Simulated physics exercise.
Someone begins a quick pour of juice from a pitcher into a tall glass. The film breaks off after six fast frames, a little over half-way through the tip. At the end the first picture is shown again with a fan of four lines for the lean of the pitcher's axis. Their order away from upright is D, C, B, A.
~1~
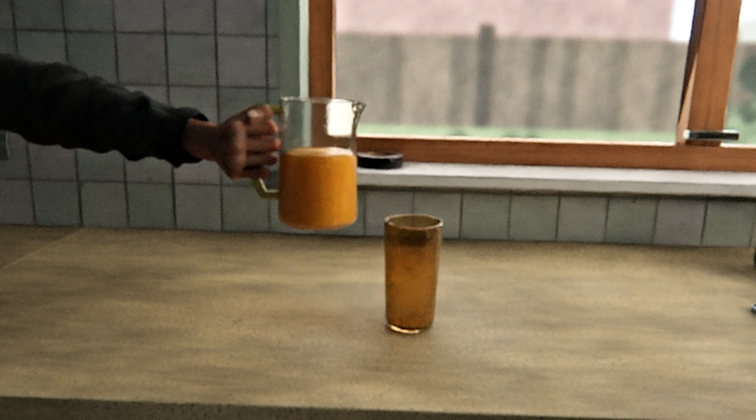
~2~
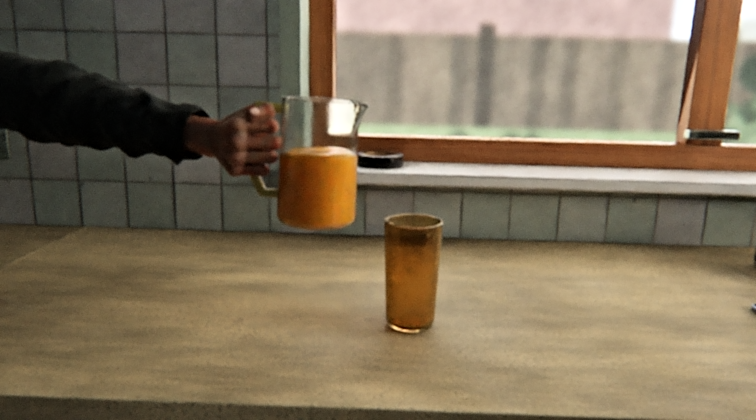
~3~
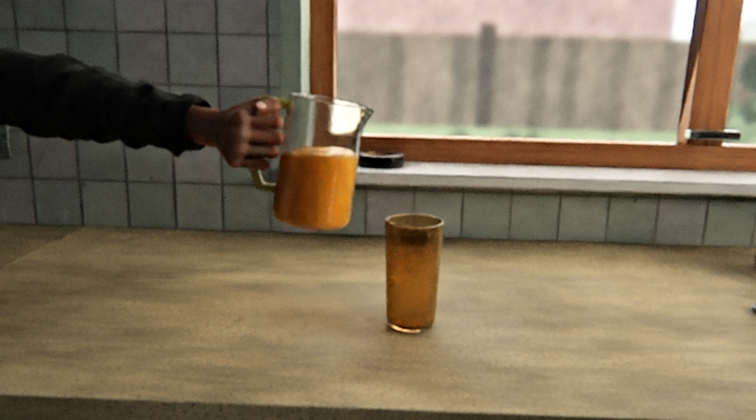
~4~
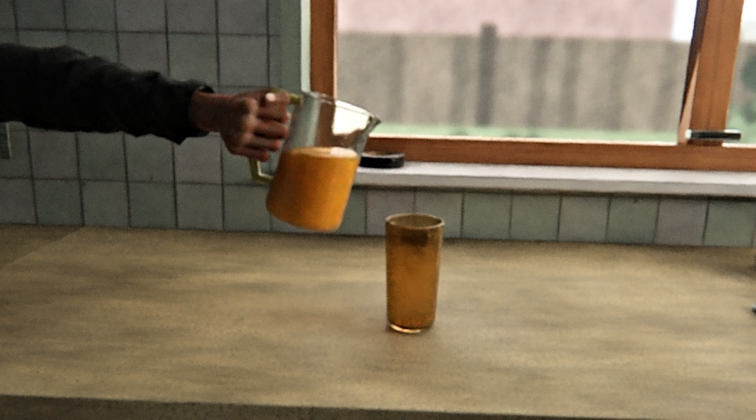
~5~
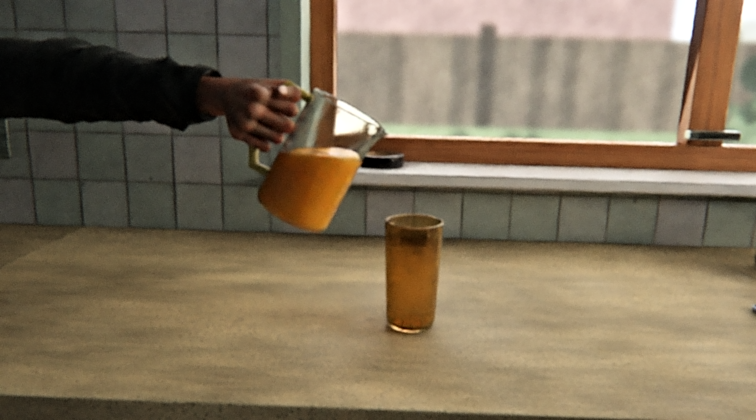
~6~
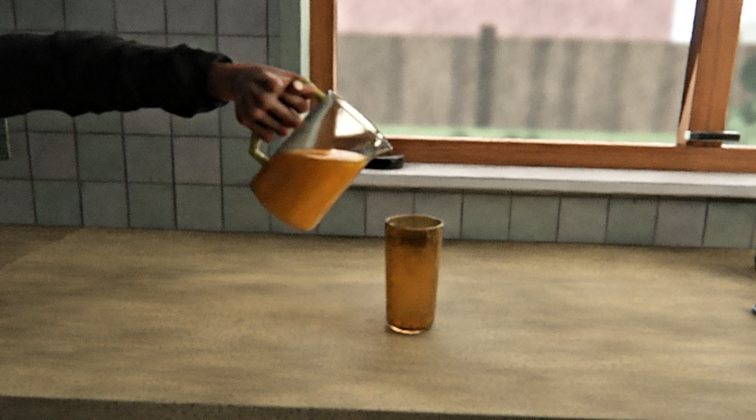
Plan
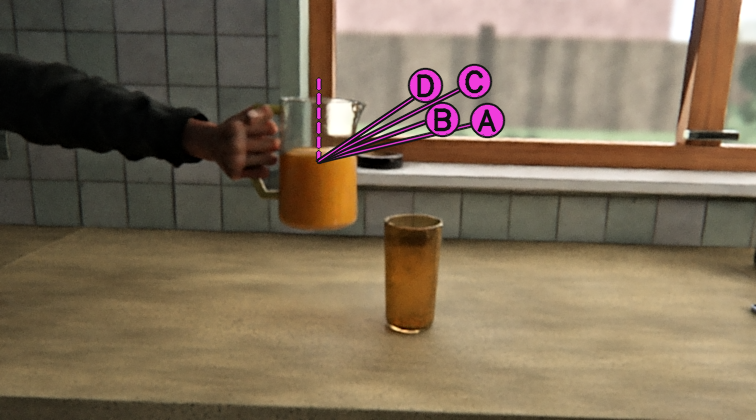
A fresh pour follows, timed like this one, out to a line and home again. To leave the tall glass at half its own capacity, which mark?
A is best.
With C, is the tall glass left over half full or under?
Under half.
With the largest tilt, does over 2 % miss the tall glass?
No, it does not.
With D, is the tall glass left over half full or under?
Under.
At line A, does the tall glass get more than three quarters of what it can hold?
No, it does not.
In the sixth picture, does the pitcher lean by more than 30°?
Yes.
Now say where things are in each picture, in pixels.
In the first frame, upright, lip at (365, 104); rim of the tall glass round (414, 221); nothing has left yet.
In the second frame, tipped about 2°, lip at (367, 105); nothing has left yet.
In the third frame, tipped about 8°, lip at (373, 110); nothing has left yet.
In the fourth frame, tipped about 17°, lip at (381, 120); nothing has left yet.
In the fifth frame, tipped about 28°, lip at (387, 133); nothing has left yet.
In the sixth frame, tipped about 39°, lip at (391, 148); nothing has left yet.
In magenta, A at (470, 125); B at (424, 122); C at (459, 89); D at (412, 98).
For line A, the tall glass ends with about 49 % of what it can hold.
For line B, the tall glass ends with about 29 % of what it can hold.
For line C, the tall glass ends with about 12 % of what it can hold.
For line D, the tall glass ends with about 3 % of what it can hold.
